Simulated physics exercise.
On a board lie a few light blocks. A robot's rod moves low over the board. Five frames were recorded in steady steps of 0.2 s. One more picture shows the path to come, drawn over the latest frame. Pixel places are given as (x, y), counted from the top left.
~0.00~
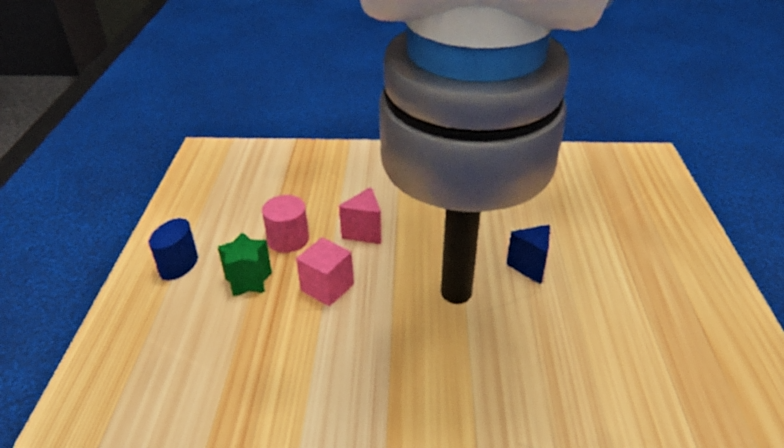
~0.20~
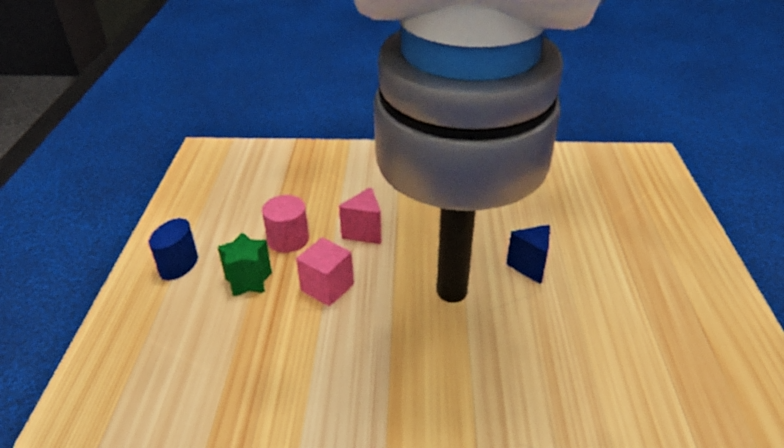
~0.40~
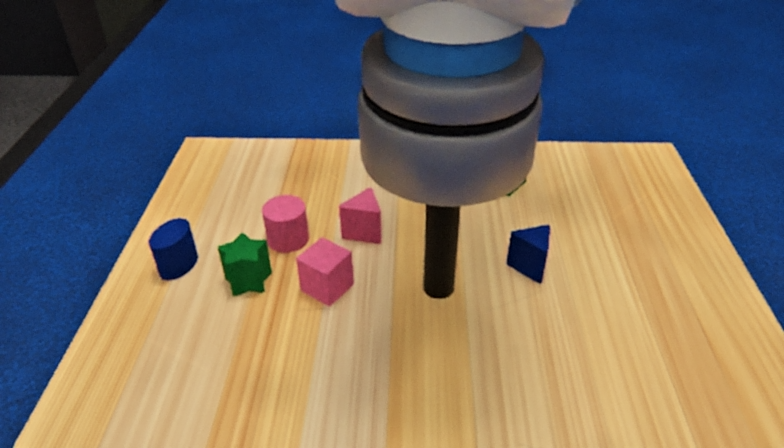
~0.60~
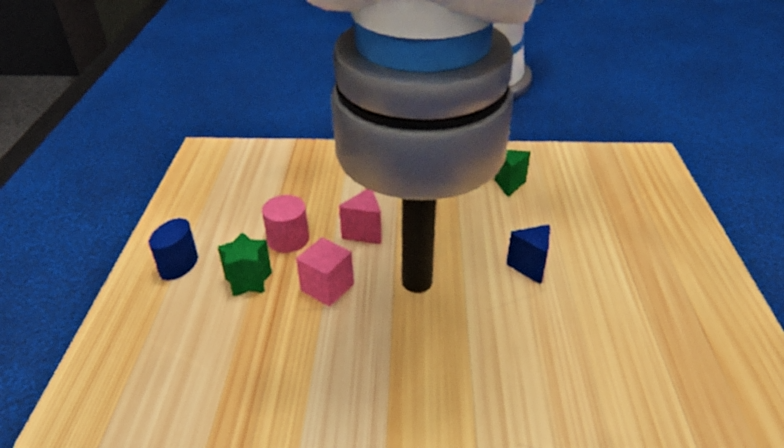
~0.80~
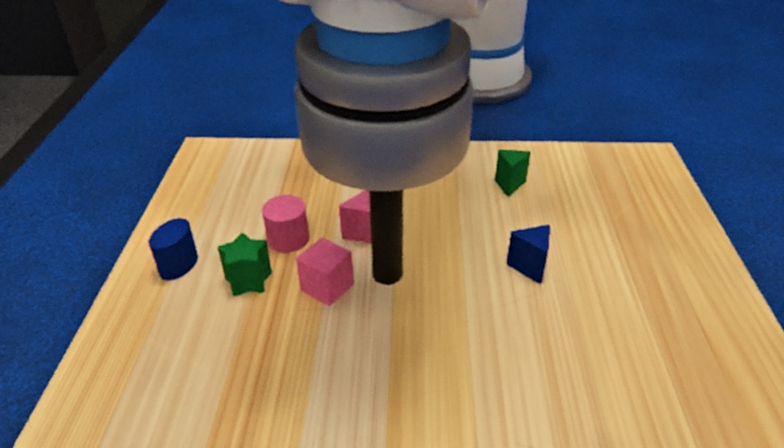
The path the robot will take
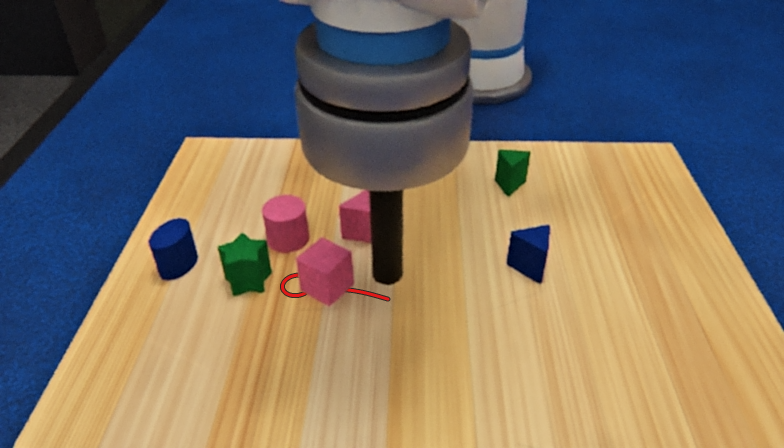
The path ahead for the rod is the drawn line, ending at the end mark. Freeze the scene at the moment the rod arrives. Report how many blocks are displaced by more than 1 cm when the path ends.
Two blocks, no more.
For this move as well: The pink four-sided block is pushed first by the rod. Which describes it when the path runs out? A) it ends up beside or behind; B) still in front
My pick is B.
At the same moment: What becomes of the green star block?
It will end up elsewhere.
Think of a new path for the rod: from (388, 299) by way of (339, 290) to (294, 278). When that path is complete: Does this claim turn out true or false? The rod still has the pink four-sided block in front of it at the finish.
True
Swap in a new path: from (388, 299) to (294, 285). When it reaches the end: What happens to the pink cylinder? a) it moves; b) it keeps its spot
My pick is b.
The line goes from (388, 299) by way of (343, 289) to (297, 285).
The first path, step by step. Halfway along, rod at (341, 265); pink four-sided block at (306, 252), turned 15° anticlockwise.
At the end, rod at (293, 261); green star block at (217, 247); pink cylinder unmoved; pink four-sided block at (258, 250), turned 20° anticlockwise.
